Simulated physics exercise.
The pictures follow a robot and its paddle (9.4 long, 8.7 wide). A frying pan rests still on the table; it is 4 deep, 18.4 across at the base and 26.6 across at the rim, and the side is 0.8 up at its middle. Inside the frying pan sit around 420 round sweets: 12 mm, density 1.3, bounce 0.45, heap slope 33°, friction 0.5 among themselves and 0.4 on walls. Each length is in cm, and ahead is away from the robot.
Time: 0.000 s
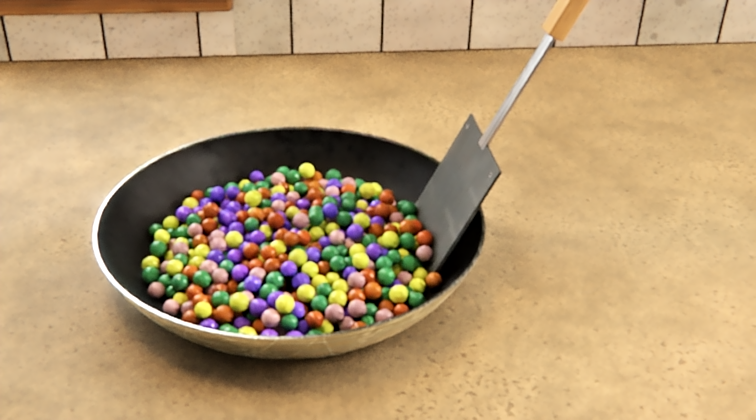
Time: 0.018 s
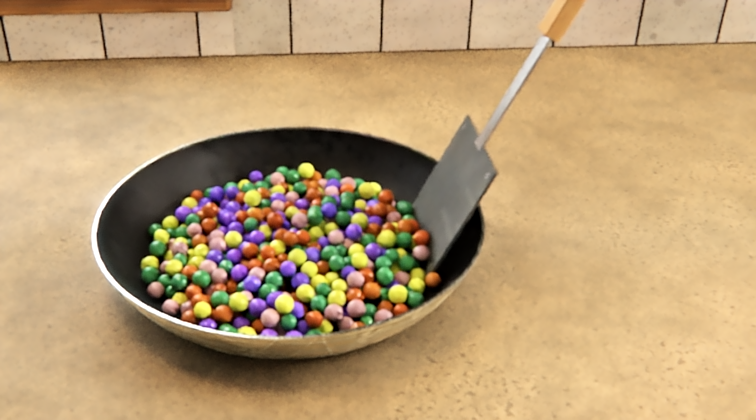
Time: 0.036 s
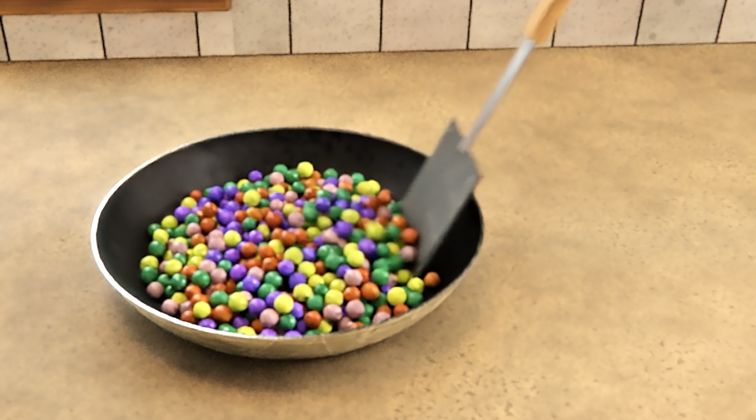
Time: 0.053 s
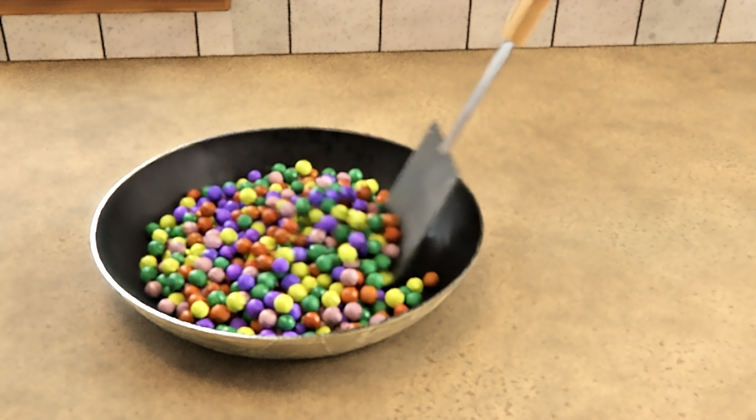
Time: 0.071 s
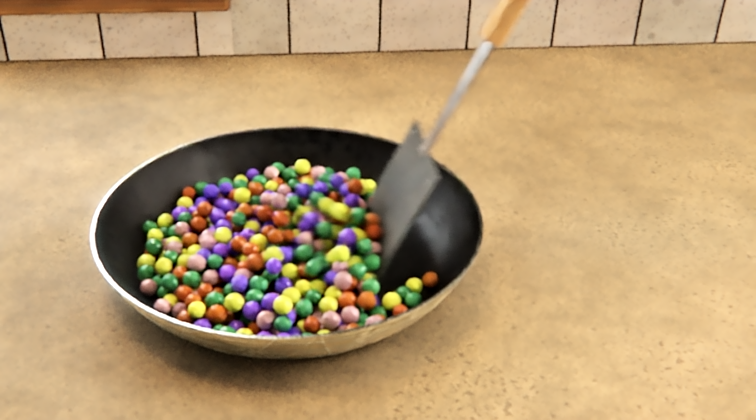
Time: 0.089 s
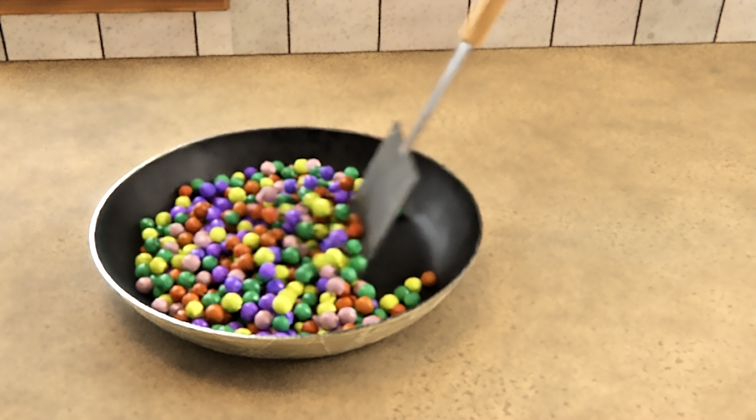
A metal spatula with a wooden handle slid left through a black frying pan on the counter, pushing the colourful round sweets into a tighter heap and leaving a few behind near the right side.
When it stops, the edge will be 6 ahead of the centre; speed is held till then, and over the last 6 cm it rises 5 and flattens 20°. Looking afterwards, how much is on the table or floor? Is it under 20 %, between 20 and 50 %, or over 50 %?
It is under 20 %.
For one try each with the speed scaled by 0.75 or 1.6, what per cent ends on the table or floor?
Close to 0 and 15 percent respectively.
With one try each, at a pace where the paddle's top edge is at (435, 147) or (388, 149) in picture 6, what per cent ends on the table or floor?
Respectively, some 0 and 10 per cent.
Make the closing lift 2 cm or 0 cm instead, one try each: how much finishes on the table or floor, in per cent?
5 and 0 per cent.
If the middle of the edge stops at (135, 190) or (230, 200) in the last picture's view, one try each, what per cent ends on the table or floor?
Around 25 per cent for the first try and 0 per cent for the second.
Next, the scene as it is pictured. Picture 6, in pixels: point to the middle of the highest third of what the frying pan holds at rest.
The centre sits close to (172, 239).
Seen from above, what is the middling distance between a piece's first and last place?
Distance: Near 4 cm.
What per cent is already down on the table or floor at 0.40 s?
It comes to some 5 in a hundred.
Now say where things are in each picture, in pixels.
Paddle top edge at (485, 141), sloping 64°; upper third of the load around (298, 238), from x 150 to 435, top at y 170; 422 in the frying pan, in the first frame.
Paddle top edge at (482, 142), sloping 64°; upper third of the load around (300, 238), from x 150 to 435, top at y 170, in the second frame.
Paddle top edge at (467, 145), sloping 64°; upper third of the load around (310, 237), from x 150 to 430, top at y 170, in the third frame.
Paddle top edge at (447, 147), sloping 64°; upper third of the load around (305, 230), from x 150 to 430, top at y 170, in the fourth frame.
Paddle top edge at (427, 147), sloping 64°; upper third of the load around (300, 230), from x 145 to 430, top at y 165, in the fifth frame.
Paddle top edge at (407, 148), sloping 64°; upper third of the load around (289, 232), from x 145 to 430, top at y 165; 422 in the frying pan, in the sixth frame.
By 0.13 s, sloping 64°, highest piece 6 above the table; 422 in the frying pan.
By 0.18 s, sloping 55°, highest piece 7 above the table; 422 in the frying pan.
By 0.40 s, sloping 44°, highest piece 5 above the table; 394 in the frying pan, 26 on the table or floor, 2 on the blade or in flight.
By 1.45 s, sloping 44°, highest piece 5 above the table; 394 in the frying pan, 28 on the table or floor.
Final count, 394 in the frying pan, 28 on the table or floor. That is 7 % on the table or floor.
